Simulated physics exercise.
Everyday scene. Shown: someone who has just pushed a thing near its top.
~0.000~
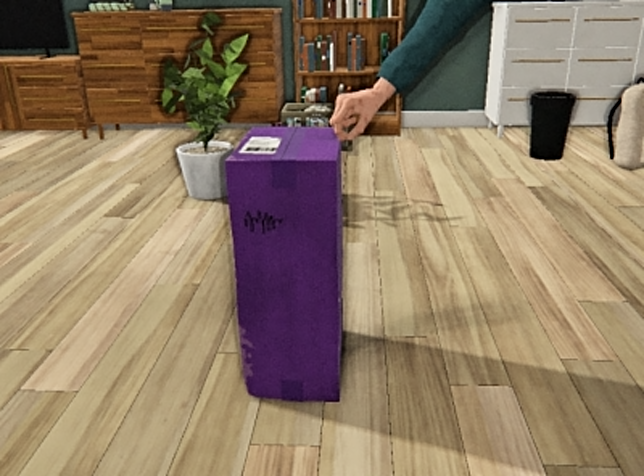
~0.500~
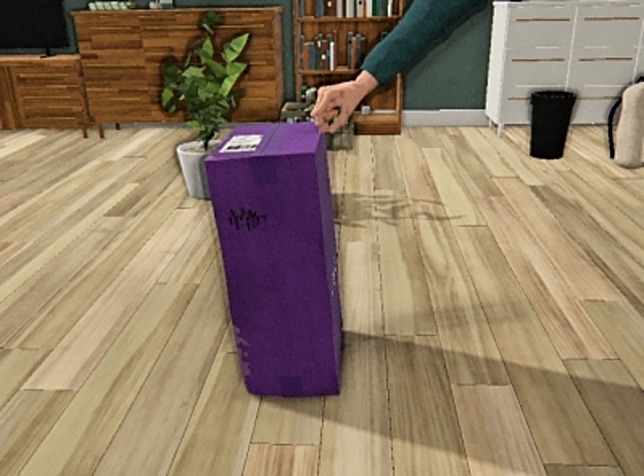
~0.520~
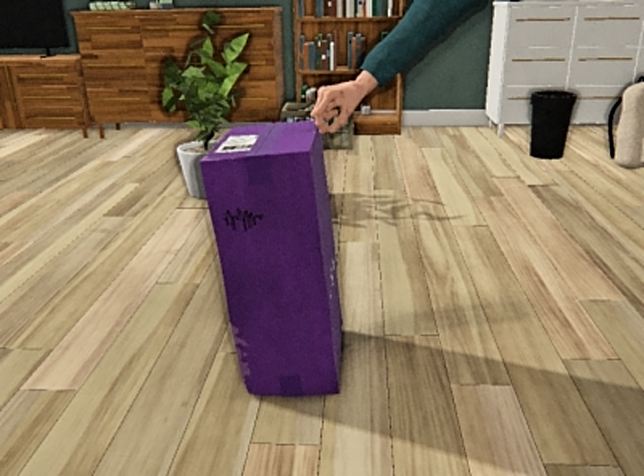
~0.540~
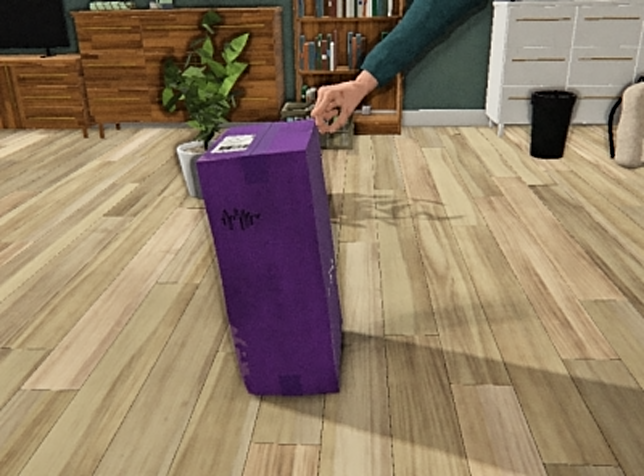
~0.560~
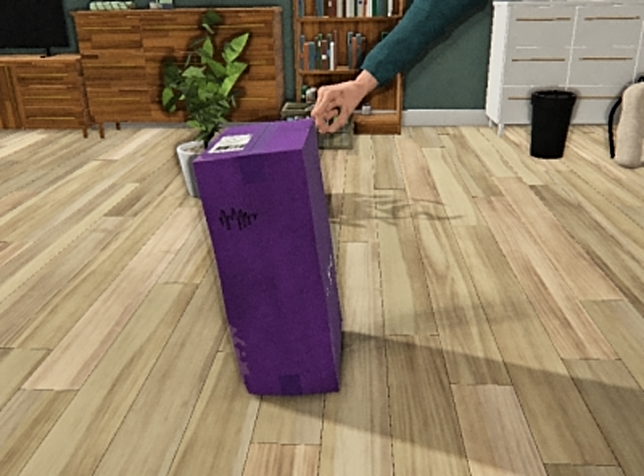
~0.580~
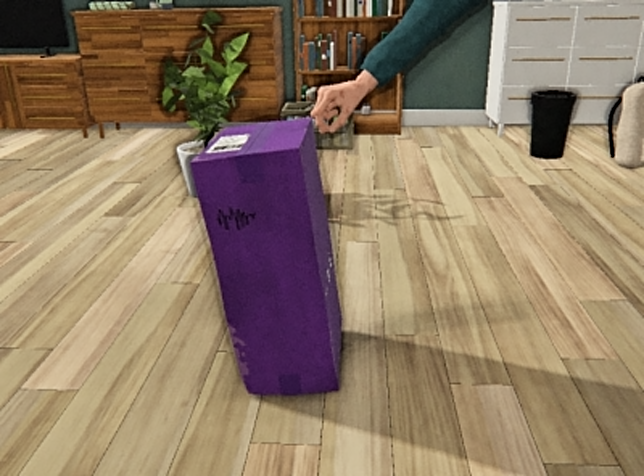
Tall purple box tilting slightly to the left on a wooden floor as a hand pushes it near the top.
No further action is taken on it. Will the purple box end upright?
It holds its footing.
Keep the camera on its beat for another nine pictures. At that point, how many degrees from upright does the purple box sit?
It would be leaning 6° at that stage.
After 0.84 s, purple box upright near (293, 258).
After 1.16 s, purple box upright near (292, 258).
At rest (2.1 s), the purple box rocks back upright, near (295, 259).
